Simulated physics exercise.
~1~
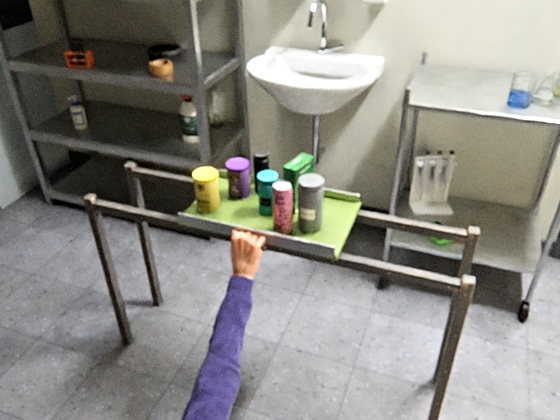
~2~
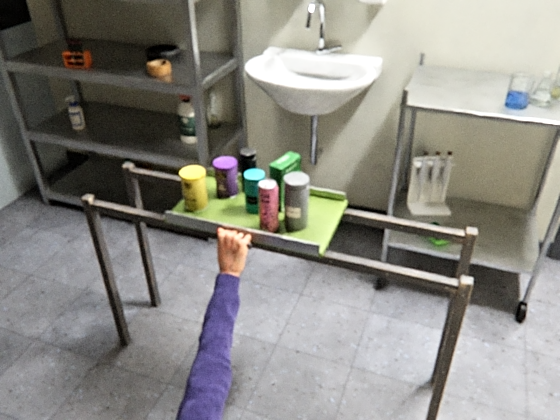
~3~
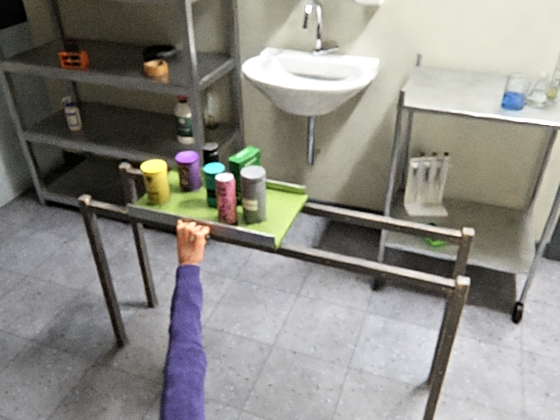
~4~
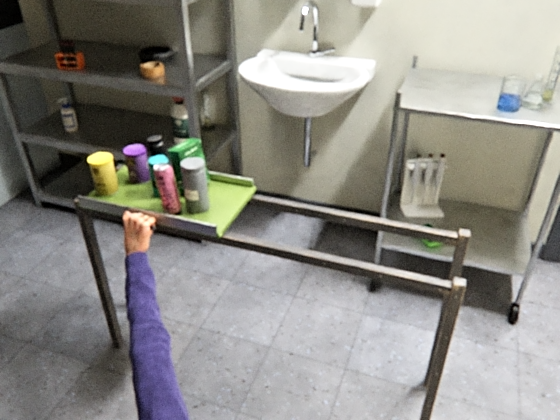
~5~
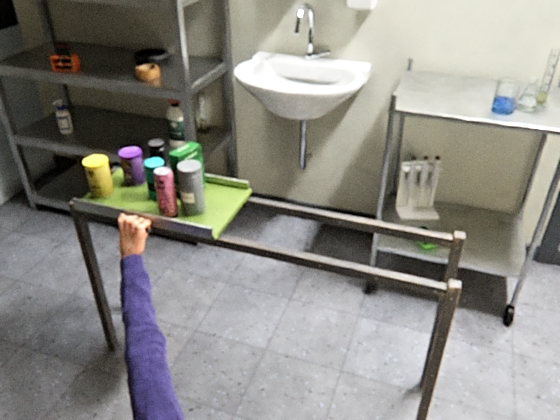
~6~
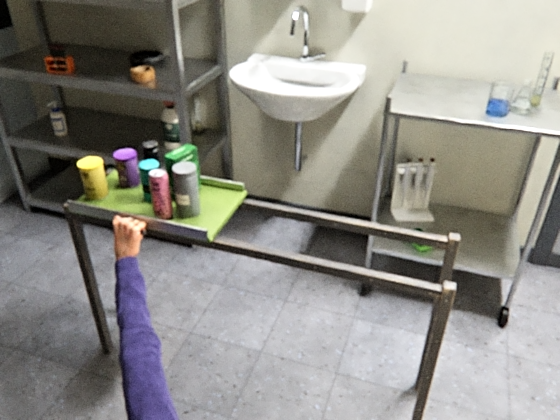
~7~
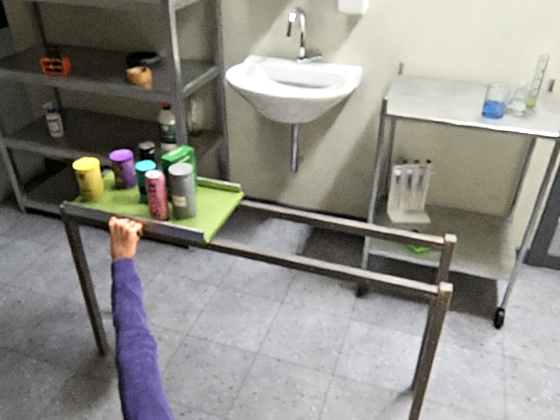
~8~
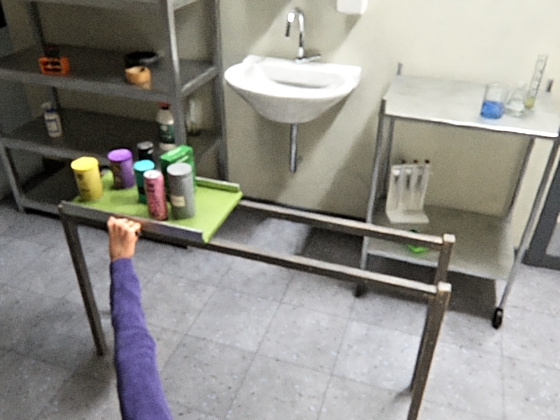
Green tray of seven upright containers sliding left along a metal frame, pushed by a purple-sleeved arm, stopping with all still standing.
